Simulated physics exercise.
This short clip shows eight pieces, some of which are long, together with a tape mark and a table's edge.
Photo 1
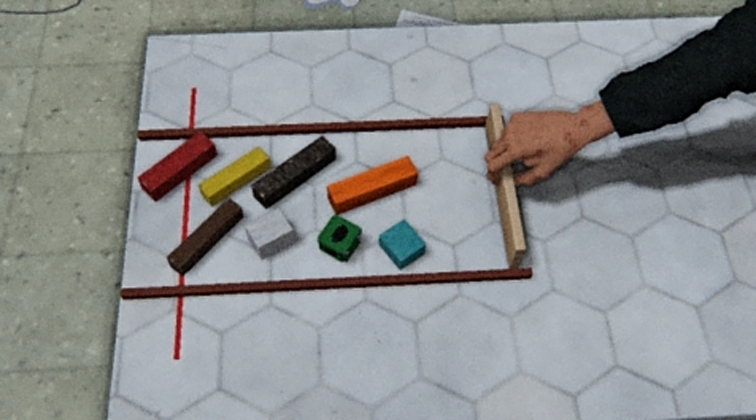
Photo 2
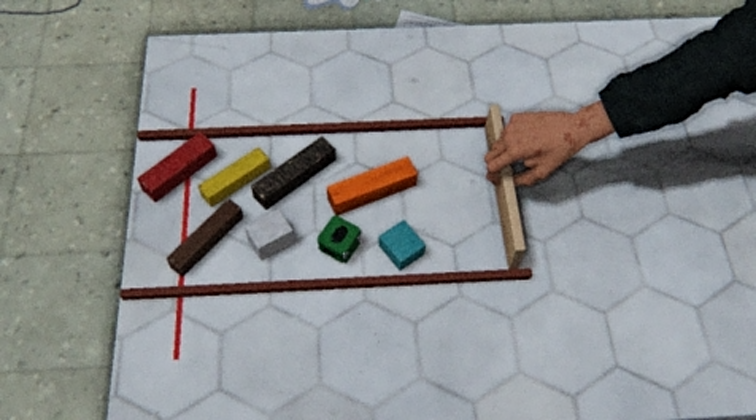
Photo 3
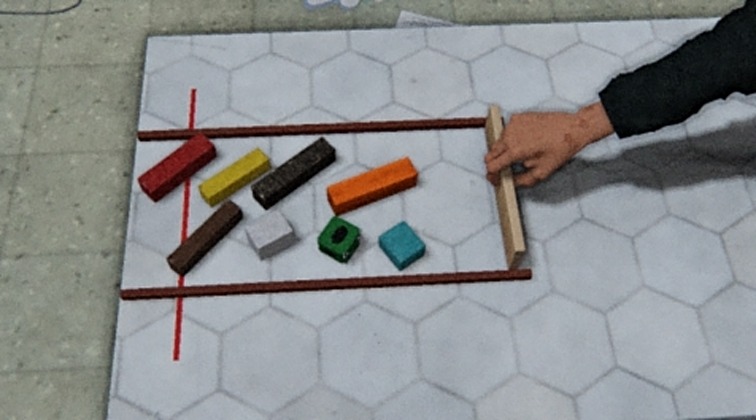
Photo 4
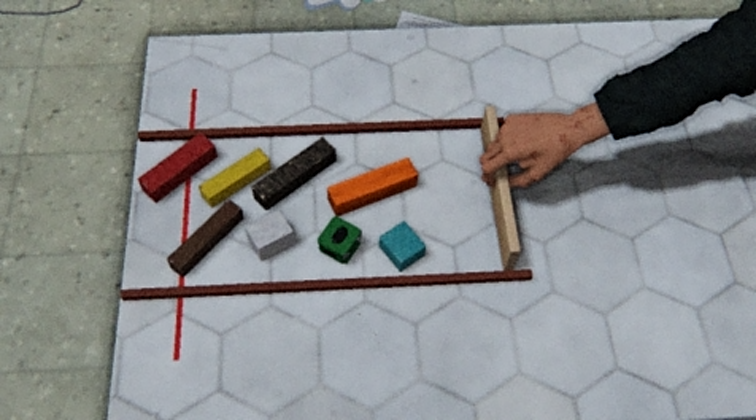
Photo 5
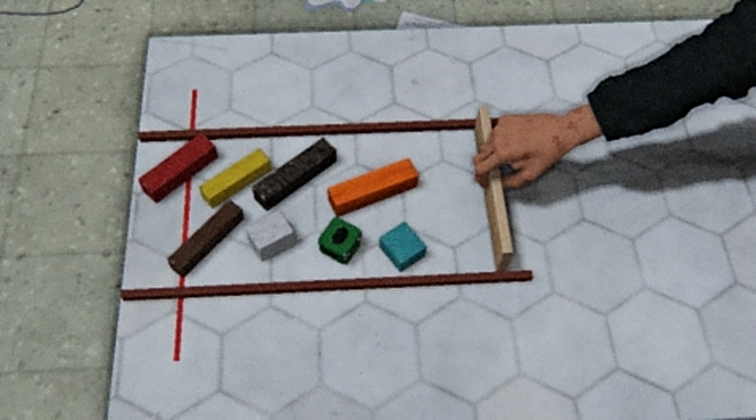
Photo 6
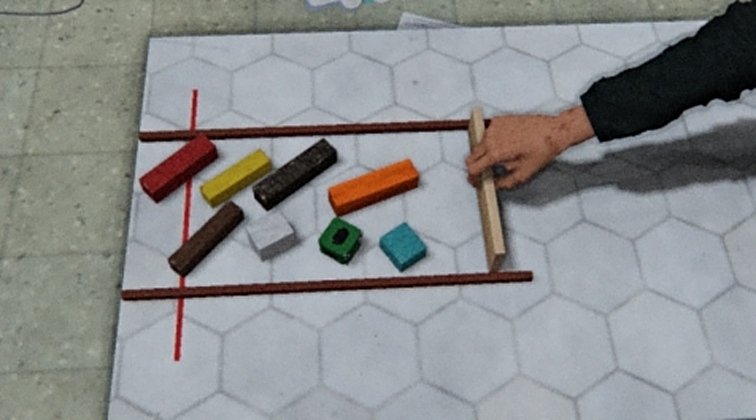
In this clip, a hand holds a wooden board upright between two dark red rails on a hexagon-patterned surface, then slides it slightly left toward eight coloured blocks, which stay still around and beside a red line.
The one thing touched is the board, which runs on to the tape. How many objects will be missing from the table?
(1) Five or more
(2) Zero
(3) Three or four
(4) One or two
(3) Three or four.
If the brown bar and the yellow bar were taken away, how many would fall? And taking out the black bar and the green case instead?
I'd say 1 the first time and 1 the second time.
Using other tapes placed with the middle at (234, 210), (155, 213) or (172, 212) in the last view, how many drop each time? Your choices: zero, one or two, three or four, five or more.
Trial 1 - not one; trial 2 - 5 or more; trial 3 - 3 or 4.
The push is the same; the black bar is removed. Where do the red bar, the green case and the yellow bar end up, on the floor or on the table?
The red bar survives, the green case stays on, the yellow bar stays on.
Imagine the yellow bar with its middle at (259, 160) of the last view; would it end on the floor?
It stays put.
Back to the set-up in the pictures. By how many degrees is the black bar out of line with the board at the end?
Roughly 45 degrees.
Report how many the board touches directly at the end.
3 are in contact with it.
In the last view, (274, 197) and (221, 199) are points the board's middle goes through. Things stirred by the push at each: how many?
Tally: First 7; then 8.
Soon after, none off yet; red bar at rest near (180, 168); brown bar at rest near (207, 239); yellow bar at rest near (237, 178).
After that, none off yet; red bar at rest near (180, 168); brown bar moving near (204, 238); yellow bar at rest near (236, 178).
And then, none off yet; red bar displaced a little near (154, 166); brown bar displaced about its own width near (126, 246); yellow bar displaced about its own width near (181, 168).
In the end, the number that fall off is three or four; gone, white block, brown bar and red bar.
